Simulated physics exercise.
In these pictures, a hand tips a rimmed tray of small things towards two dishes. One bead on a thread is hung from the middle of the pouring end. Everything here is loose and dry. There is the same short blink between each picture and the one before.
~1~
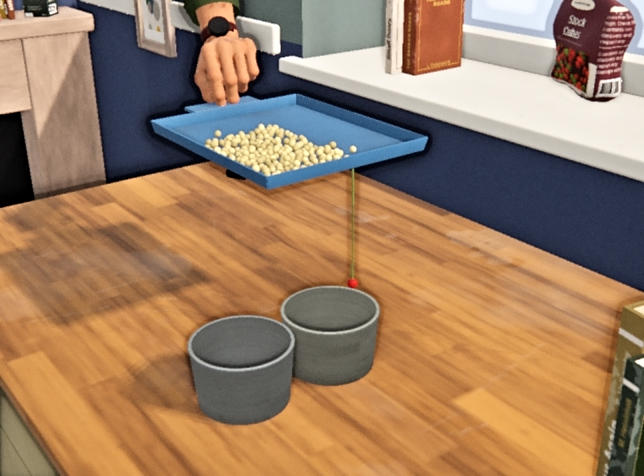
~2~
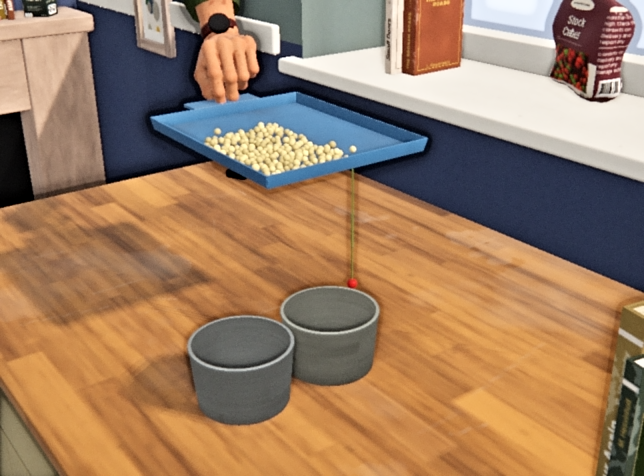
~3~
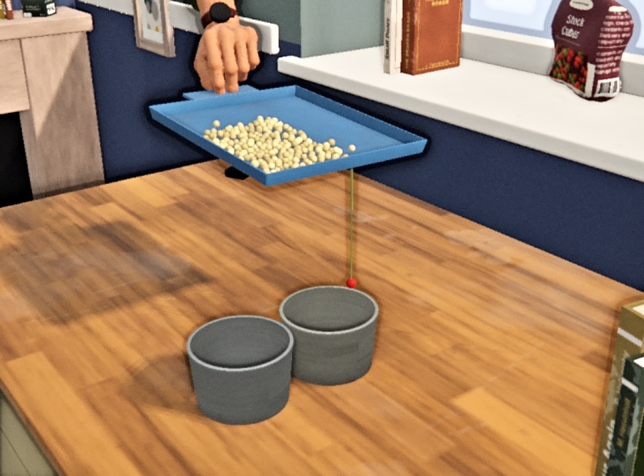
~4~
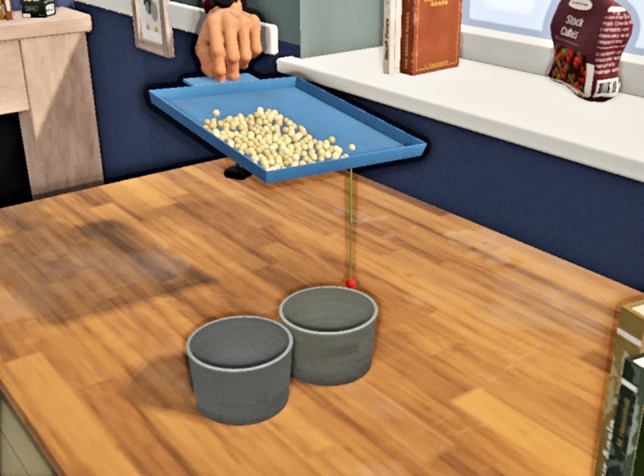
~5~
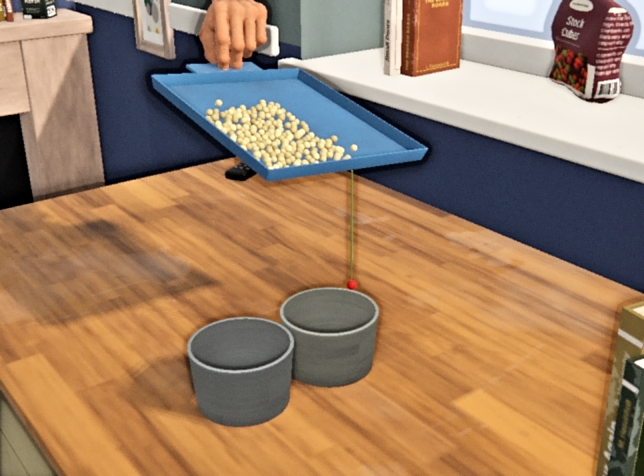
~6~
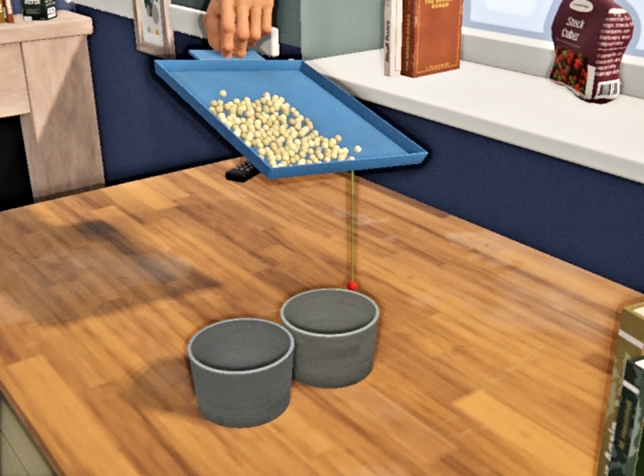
We see a hand holding a blue rimmed tray of pale beans above two grey dishes on a wooden table, a red bead hanging on a thread; the hand gradually raises the tray's back, tilting it toward its front right corner.
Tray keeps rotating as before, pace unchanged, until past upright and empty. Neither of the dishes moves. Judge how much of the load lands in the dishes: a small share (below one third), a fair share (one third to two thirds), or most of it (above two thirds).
A small share.
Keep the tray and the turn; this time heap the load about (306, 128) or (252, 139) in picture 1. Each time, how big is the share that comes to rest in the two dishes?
First case: Some 0 %; second case: Some 0 %.
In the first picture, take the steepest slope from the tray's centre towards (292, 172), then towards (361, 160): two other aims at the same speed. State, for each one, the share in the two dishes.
In order, 70 in a hundred and 10 in a hundred.
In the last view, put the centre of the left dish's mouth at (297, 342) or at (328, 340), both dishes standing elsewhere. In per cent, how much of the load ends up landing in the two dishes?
Trial 1: 20 percent; trial 2: 30 percent.
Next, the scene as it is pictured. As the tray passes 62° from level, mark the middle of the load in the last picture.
In the last view, the load is centred near (364, 151).
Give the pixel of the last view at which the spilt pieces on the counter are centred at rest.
Somewhere about (440, 331), I'd say.
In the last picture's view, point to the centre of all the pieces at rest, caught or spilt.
The centre settles at about (440, 331).
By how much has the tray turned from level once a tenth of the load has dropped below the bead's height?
Tilt: Around 90 degrees.
Soon after the last picture, tray tipped steeply; nearly all on the tray; a stray few outside both; a stray few in the air.
A little later, tray tipped past a quarter turn; about a quarter on the tray; about a third outside both; about half in the air.
Later still, tray tipped past a quarter turn; all outside both.
At rest, tray tipped past a quarter turn; none in the left dish; none in the right dish; all outside both.
